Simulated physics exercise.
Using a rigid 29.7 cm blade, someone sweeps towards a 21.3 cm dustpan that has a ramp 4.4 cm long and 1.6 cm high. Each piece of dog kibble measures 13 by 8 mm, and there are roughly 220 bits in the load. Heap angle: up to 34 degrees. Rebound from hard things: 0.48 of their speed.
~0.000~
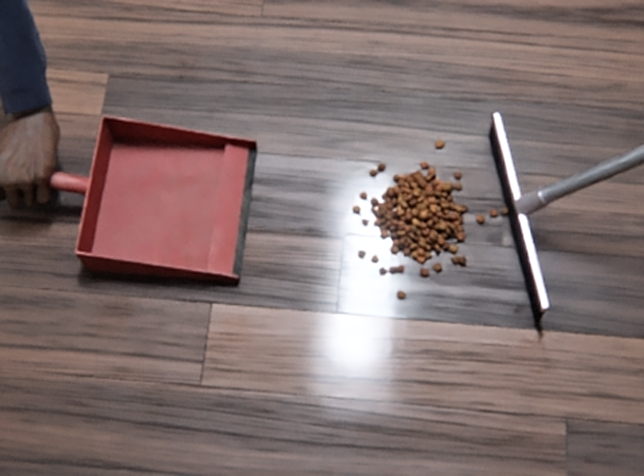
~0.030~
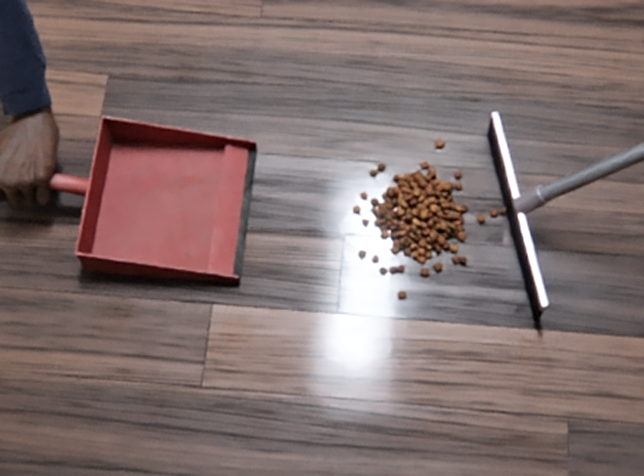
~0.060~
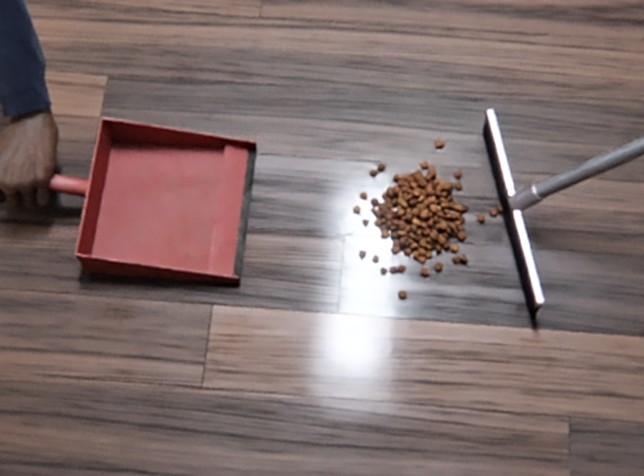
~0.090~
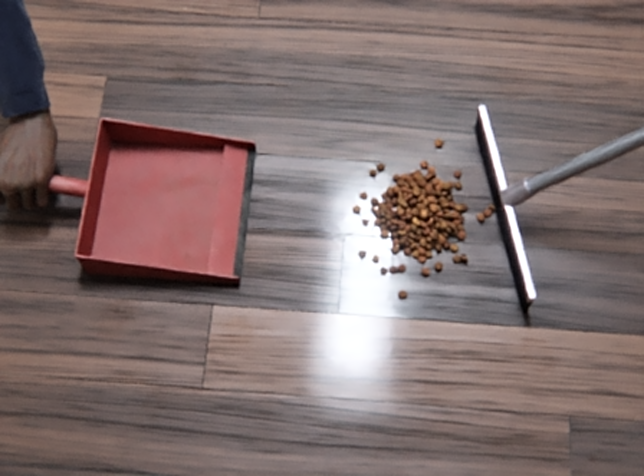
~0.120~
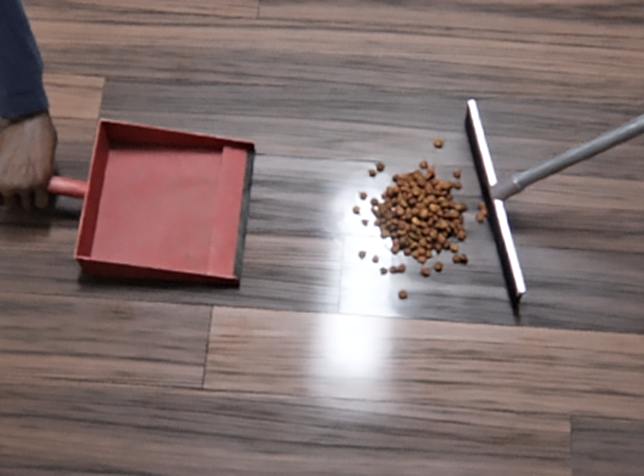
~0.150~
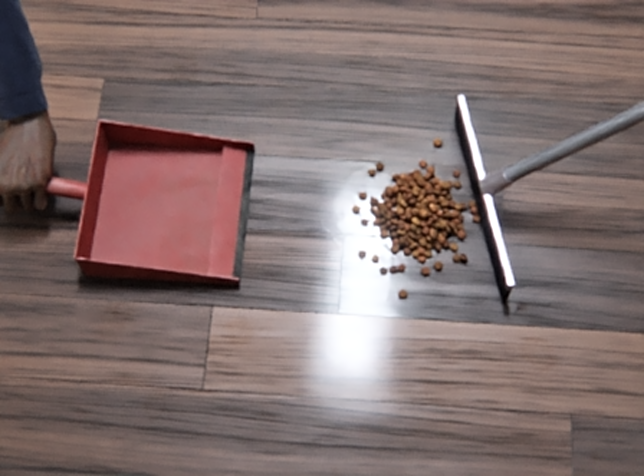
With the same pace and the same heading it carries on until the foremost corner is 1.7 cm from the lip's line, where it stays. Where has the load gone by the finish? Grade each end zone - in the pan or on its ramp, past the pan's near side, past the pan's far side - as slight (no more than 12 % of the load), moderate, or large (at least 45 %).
Pan - slight. Near side - slight. Far side - moderate.
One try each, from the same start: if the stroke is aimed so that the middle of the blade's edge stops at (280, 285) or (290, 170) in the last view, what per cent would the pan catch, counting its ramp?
Some 25 in a hundred and 5 in a hundred.
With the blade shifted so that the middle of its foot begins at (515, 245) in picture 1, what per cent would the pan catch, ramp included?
I'd put it at around 0 per cent.
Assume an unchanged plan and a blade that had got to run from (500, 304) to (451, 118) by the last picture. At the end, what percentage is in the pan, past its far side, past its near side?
The pan gets 15, the far side 0 and the near side 5.
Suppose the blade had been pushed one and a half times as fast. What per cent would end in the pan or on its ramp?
Near 0 %.
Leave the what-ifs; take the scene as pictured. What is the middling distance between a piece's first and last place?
That distance is close to 20 cm.
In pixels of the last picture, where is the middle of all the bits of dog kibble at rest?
After settling, the middle sits near (290, 195).
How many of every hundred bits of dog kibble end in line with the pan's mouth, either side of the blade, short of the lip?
Around 80 in a hundred.
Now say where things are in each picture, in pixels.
The first frame shows blade from (544, 308) to (496, 120), moved 0.0 cm, 0 of the pieces shifted so far; middle of the pieces at (419, 217); pan at (161, 207).
The second frame shows blade from (543, 306) to (494, 119), moved 0.2 cm, 0 of the pieces shifted so far; middle of the pieces at (419, 217).
The third frame shows blade from (539, 303) to (489, 116), moved 1.0 cm, 1 of the pieces shifted so far; middle of the pieces at (419, 216).
The fourth frame shows blade from (531, 298) to (481, 112), moved 2.2 cm, 2 of the pieces shifted so far; middle of the pieces at (419, 216).
The fifth frame shows blade from (520, 292) to (471, 107), moved 3.8 cm, 2 of the pieces shifted so far; middle of the pieces at (419, 216).
The sixth frame shows blade from (510, 286) to (460, 102), moved 5.4 cm, 3 of the pieces shifted so far; middle of the pieces at (419, 216); pan at (159, 211). The blade's pace is about 0.54 m/s, heading 25 degrees away from the viewer's side.
After 0.43 s, middle of the blade 20 cm from the lip; 0 % over the lip, far side 5 %, near side 0 %.
After 0.62 s, middle of the blade 11 cm from the lip; 0 % over the lip, far side 15 %, near side 0 %.
After 0.93 s, middle of the blade 5 cm from the lip; 0 % over the lip, far side 20 %, near side 0 %.
By 1.2 s all is still; pan 0 %, near side 0 %, far side 20 %, in front of the lip or behind the blade 80 %.
